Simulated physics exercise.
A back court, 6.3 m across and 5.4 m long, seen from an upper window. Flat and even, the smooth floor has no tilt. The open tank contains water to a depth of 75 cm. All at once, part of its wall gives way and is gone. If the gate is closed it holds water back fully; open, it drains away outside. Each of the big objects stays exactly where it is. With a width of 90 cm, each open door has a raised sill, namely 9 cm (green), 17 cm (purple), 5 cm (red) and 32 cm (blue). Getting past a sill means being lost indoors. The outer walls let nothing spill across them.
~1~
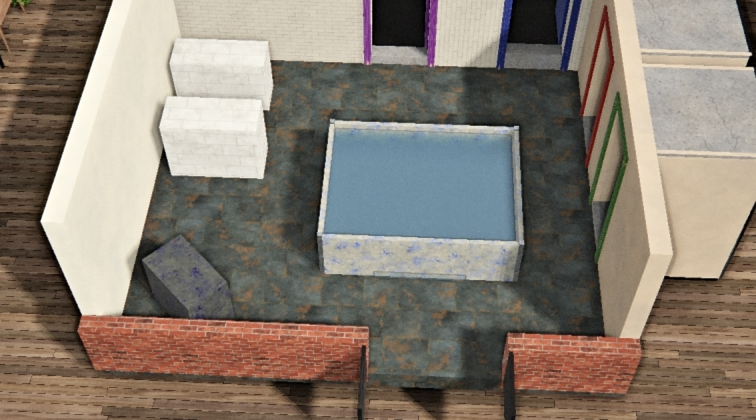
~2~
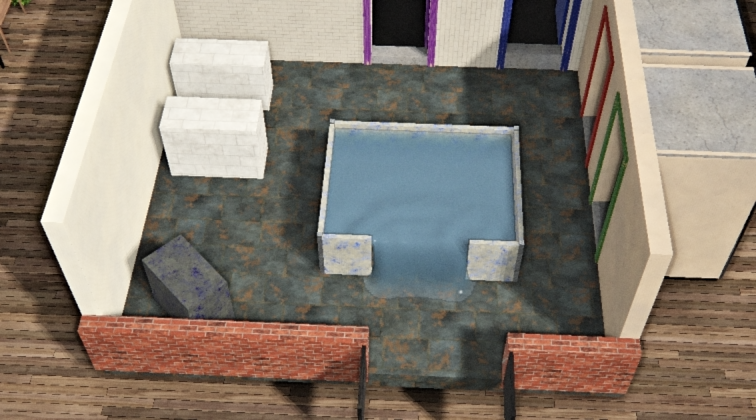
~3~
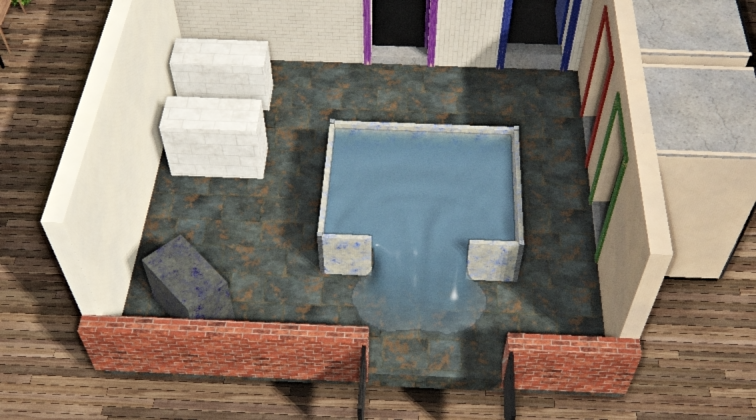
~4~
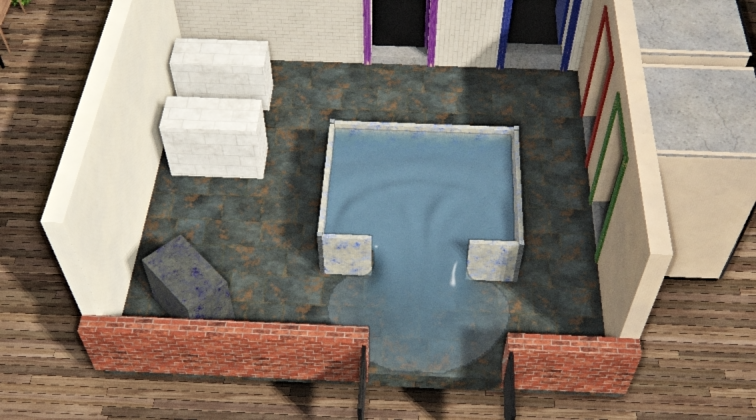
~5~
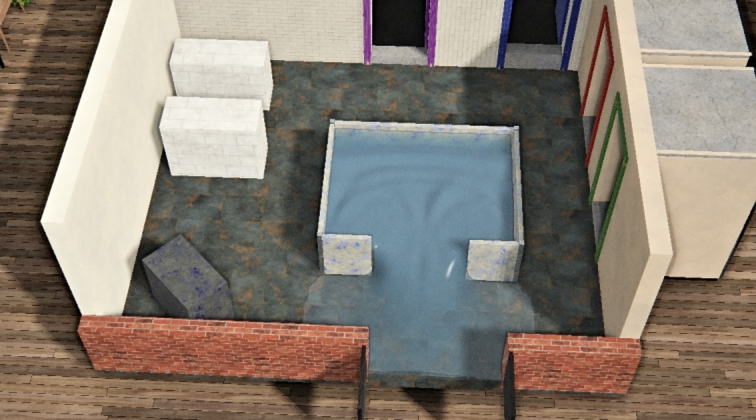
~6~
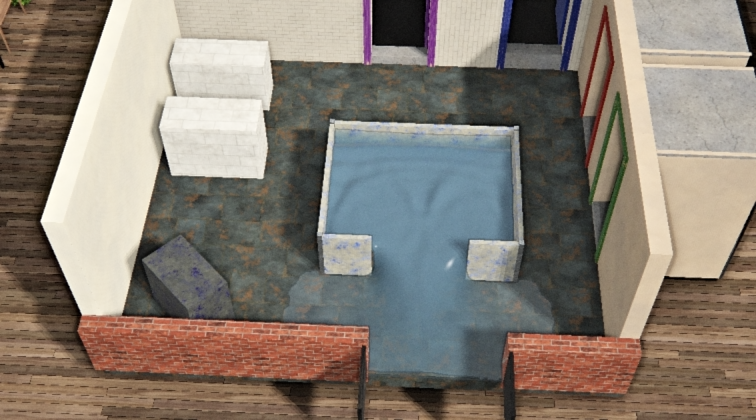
Water pouring from a walled tank as part of its front wall vanishes, spreading across the dark courtyard floor between brick walls.
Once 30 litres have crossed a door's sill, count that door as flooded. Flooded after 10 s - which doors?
Green door: No. Purple door: No. Red door: No. Blue door: No.
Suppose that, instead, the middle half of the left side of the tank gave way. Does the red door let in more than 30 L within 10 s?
Then red exceeds it.
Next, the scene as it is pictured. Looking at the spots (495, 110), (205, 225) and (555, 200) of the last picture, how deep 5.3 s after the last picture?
Reading - approx. 1 / 4 / 2 cm.
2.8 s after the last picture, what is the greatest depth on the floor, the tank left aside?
About 25 cm.
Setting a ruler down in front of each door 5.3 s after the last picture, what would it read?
In centimetres - green: 2, purple: 0, red: 3, blue: 5.
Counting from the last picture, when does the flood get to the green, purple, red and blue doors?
Green = 1.8 s, purple = 6.5 s, red = 3.0 s, blue = 4.5 s.
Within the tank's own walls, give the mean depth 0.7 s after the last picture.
I'd put the mean depth near 51 centimetres.
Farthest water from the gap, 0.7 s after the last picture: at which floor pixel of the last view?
That would be close to (157, 347).
Then, 0.7 s after the last picture water covers 15 % of the floor and is deepest (40 cm) near (424, 288); green door not reached, purple door not reached, red door not reached, blue door not reached.
Then, 1.5 s after the last picture water covers 25 % of the floor and is deepest (32 cm) near (366, 356); green door not reached, purple door not reached, red door not reached, blue door not reached.
Then, 2.8 s after the last picture water covers 50 % of the floor and is deepest (25 cm) near (424, 288); green door 2 cm at the sill, 0 L in, purple door not reached, red door not reached, blue door not reached.
Then, 5.3 s after the last picture water covers 70 % of the floor and is deepest (14 cm) near (366, 356); green door 2 cm at the sill, 0 L in, purple door not reached, red door 3 cm at the sill, 0 L in, blue door 5 cm at the sill, 0 L in.
Then, 9.3 s after the last picture water covers 90 % of the floor and is deepest (8 cm) near (116, 345); green door 1 cm at the sill, 0 L in, purple door 4 cm at the sill, 0 L in, red door 3 cm at the sill, 0 L in, blue door 3 cm at the sill, 0 L in.
